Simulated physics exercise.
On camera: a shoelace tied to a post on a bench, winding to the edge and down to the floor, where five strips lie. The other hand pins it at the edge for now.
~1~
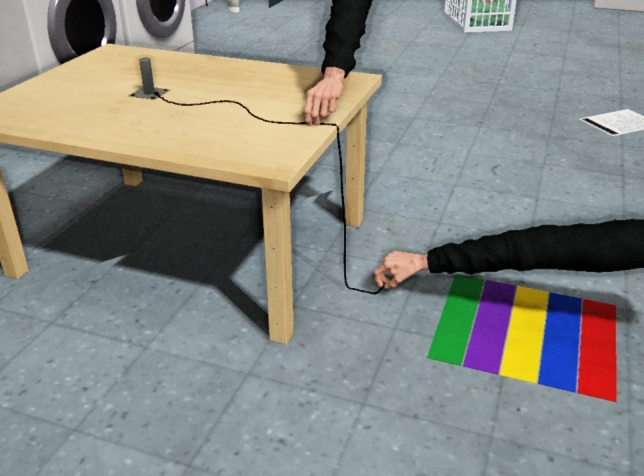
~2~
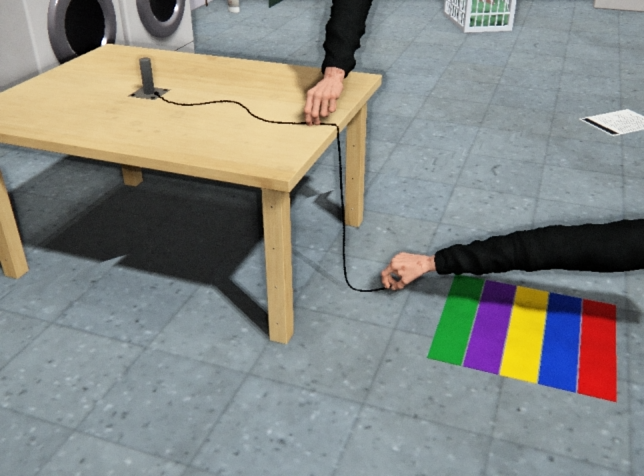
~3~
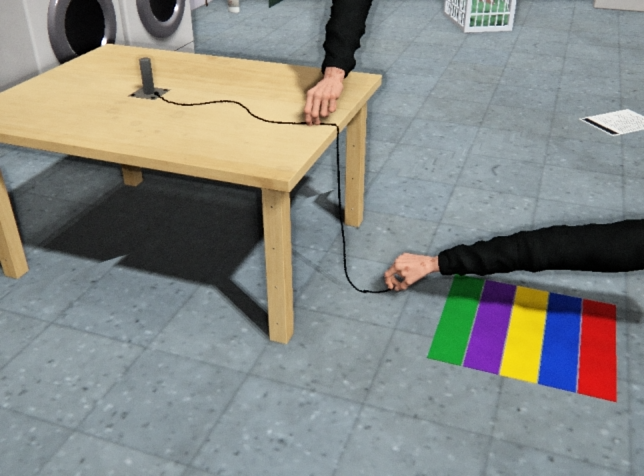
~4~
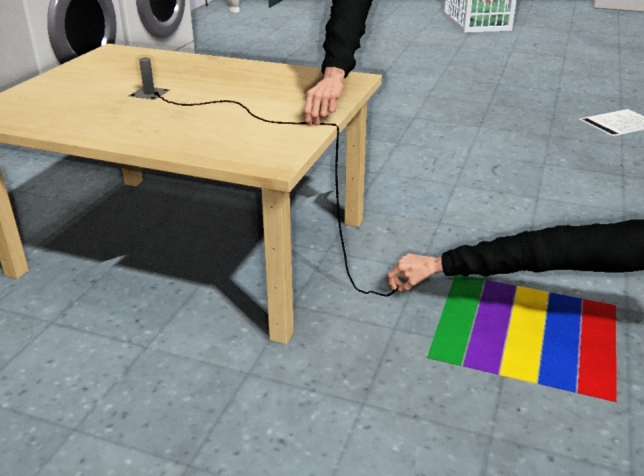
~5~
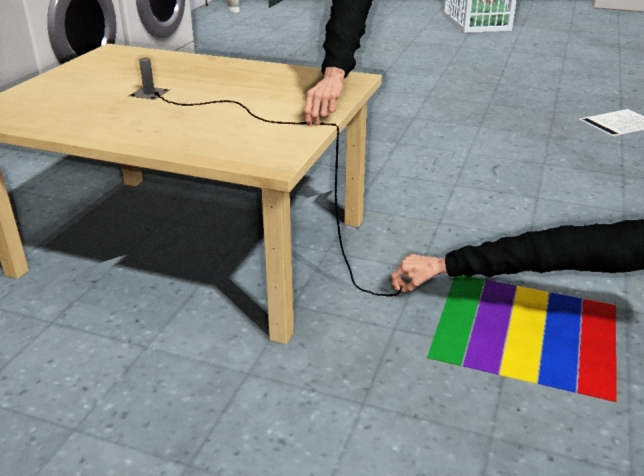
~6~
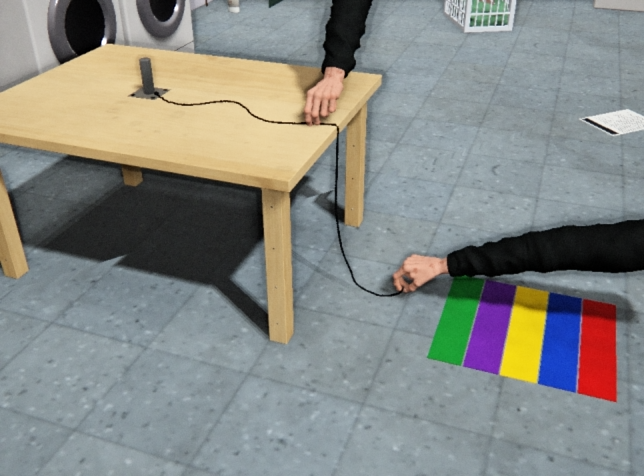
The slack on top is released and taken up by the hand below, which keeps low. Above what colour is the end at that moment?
The end stops over the yellow strip.
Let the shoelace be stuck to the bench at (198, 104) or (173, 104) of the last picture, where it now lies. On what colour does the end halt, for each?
Try by try: Yellow; yellow.
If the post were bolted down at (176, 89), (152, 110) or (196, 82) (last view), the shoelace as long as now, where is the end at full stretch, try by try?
Try by try, around (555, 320), (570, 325) and (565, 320).
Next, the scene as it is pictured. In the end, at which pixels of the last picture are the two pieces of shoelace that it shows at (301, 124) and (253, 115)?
They go to (330, 124) and to (279, 115).
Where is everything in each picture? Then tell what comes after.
In the first frame, end (384, 285); green (449, 344); purple (485, 352); yellow (521, 360); blue (559, 369); red (598, 378).
In the second frame, end (391, 286); shoelace through (172, 103) (239, 104) (283, 123) (339, 148) (344, 219) (346, 278).
In the third frame, end (394, 287).
In the fourth frame, end (398, 288); shoelace through (172, 103) (239, 104) (283, 123) (337, 148) (339, 218) (351, 278).
In the fifth frame, end (401, 288).
In the sixth frame, end (403, 289); shoelace through (172, 103) (239, 104) (283, 123) (338, 148) (337, 218) (353, 278).
Early on, end near (480, 305); over purple.
Midway, end near (513, 311); over yellow.
At the end of the slack, end near (533, 316); over yellow. It gets as far as the yellow strip.
